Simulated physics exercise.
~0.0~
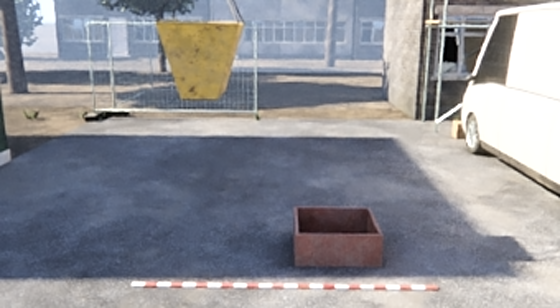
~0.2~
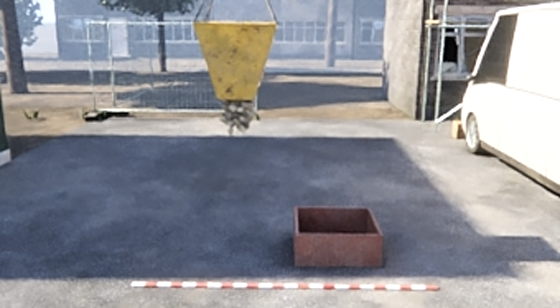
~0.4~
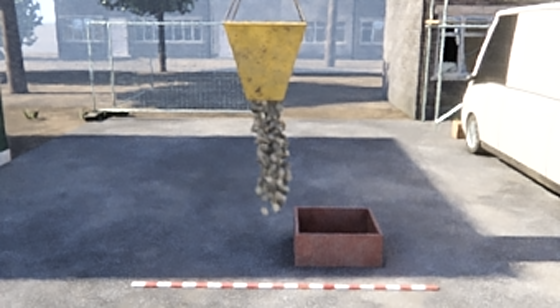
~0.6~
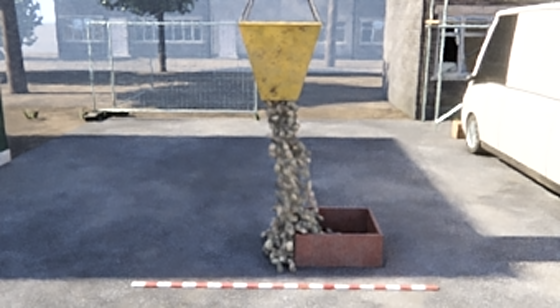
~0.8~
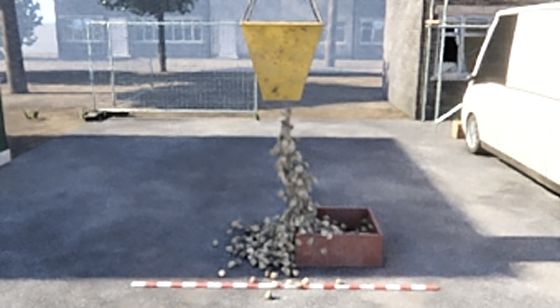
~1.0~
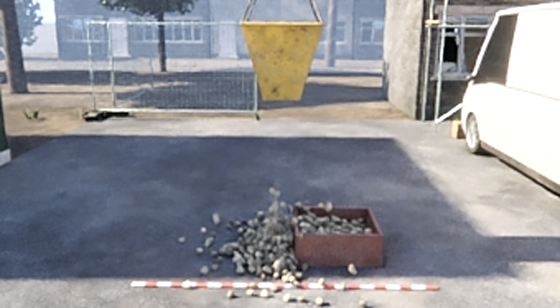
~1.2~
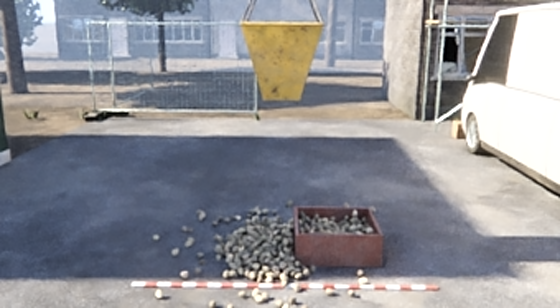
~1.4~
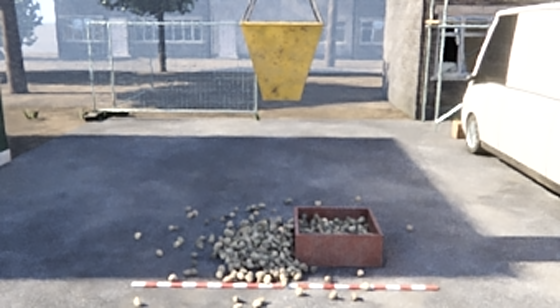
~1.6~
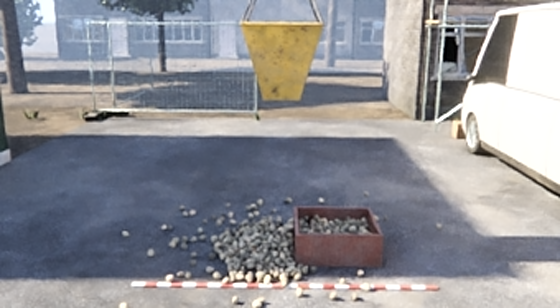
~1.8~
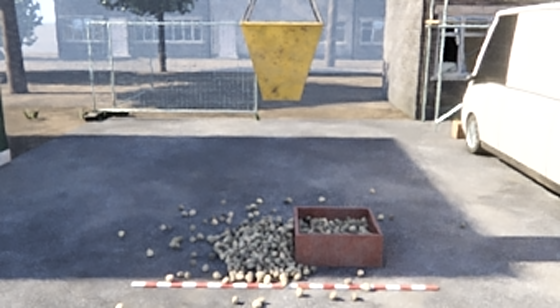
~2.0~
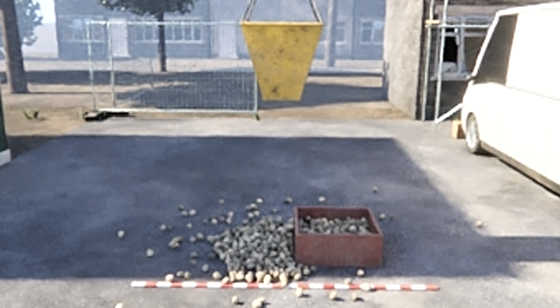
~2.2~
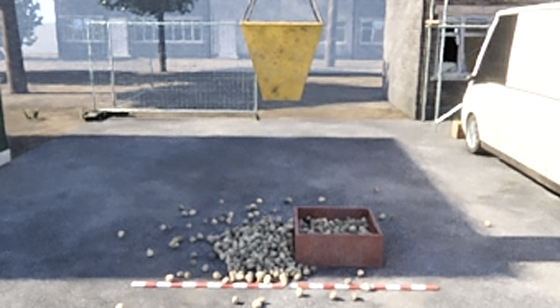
A yellow skip hanging over a paved yard moves right and releases a stream of round grey stones from its bottom, then stops; the stones pour onto the ground and into a reddish-brown bin, ending partly inside it and partly in a scattered heap to its left.
